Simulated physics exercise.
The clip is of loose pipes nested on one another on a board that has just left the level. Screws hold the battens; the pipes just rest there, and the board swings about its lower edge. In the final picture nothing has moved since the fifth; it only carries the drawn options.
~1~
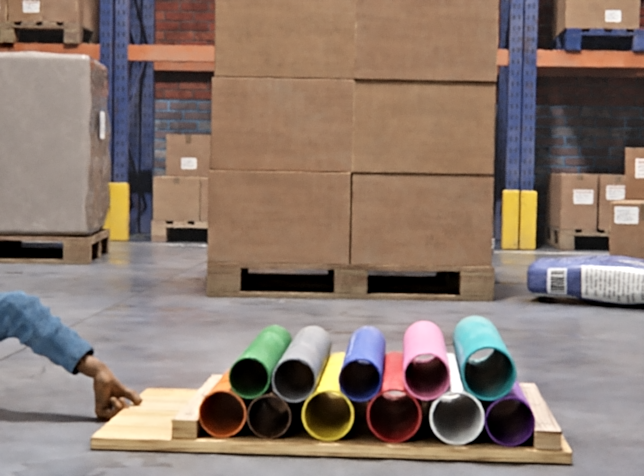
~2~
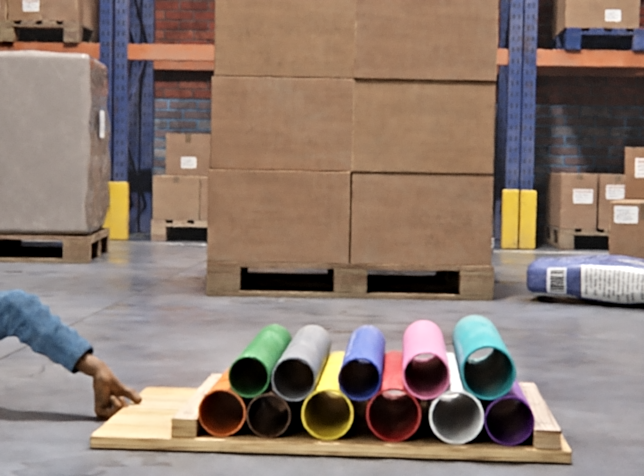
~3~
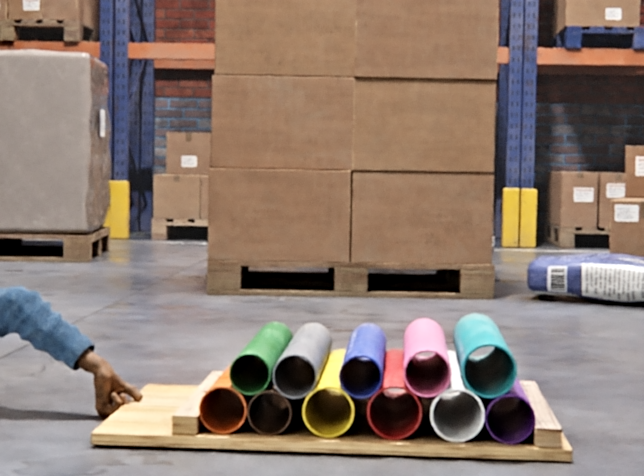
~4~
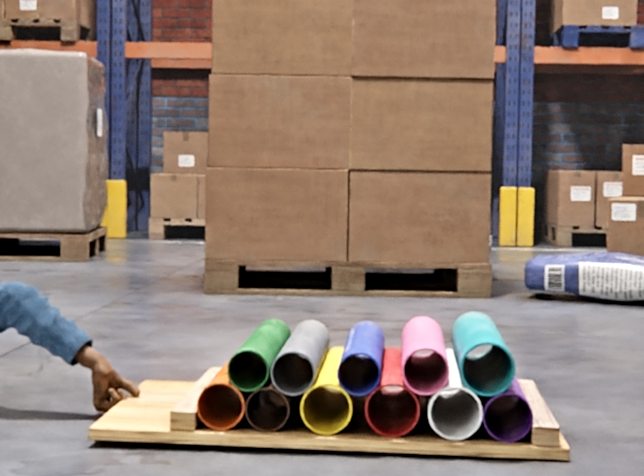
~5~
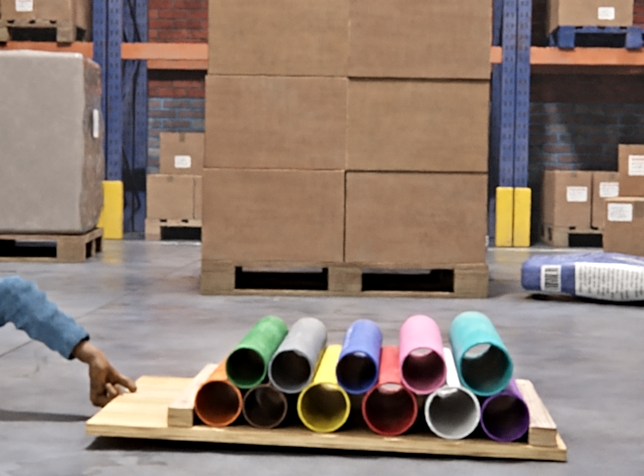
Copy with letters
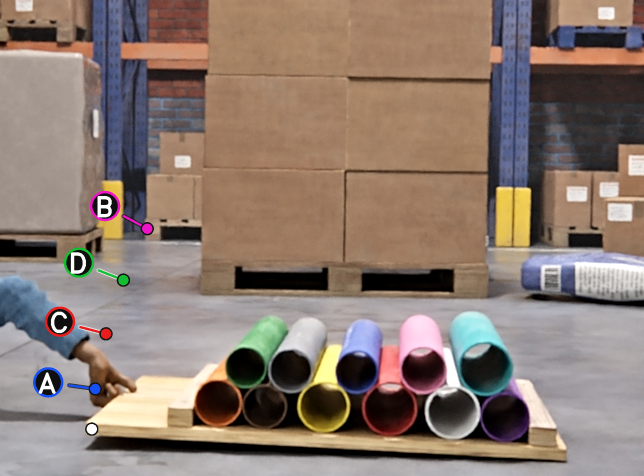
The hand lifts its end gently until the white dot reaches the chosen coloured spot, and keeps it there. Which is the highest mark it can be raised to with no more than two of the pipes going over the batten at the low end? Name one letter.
At most to B.
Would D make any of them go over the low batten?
No.
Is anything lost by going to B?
Yes, at B.
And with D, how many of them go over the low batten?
It comes to none.
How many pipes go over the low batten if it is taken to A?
With A, none.
On the marked copy, A at (95, 389); B at (147, 229); C at (106, 334); D at (123, 280); the white dot at (92, 429).
Following B. Soon after the start, board at 16°.
Later, board at 27°.
In the end, board at 27°, one over the low batten (turquoise).
As for the rest, A none over the low batten; C none over the low batten; D none over the low batten.
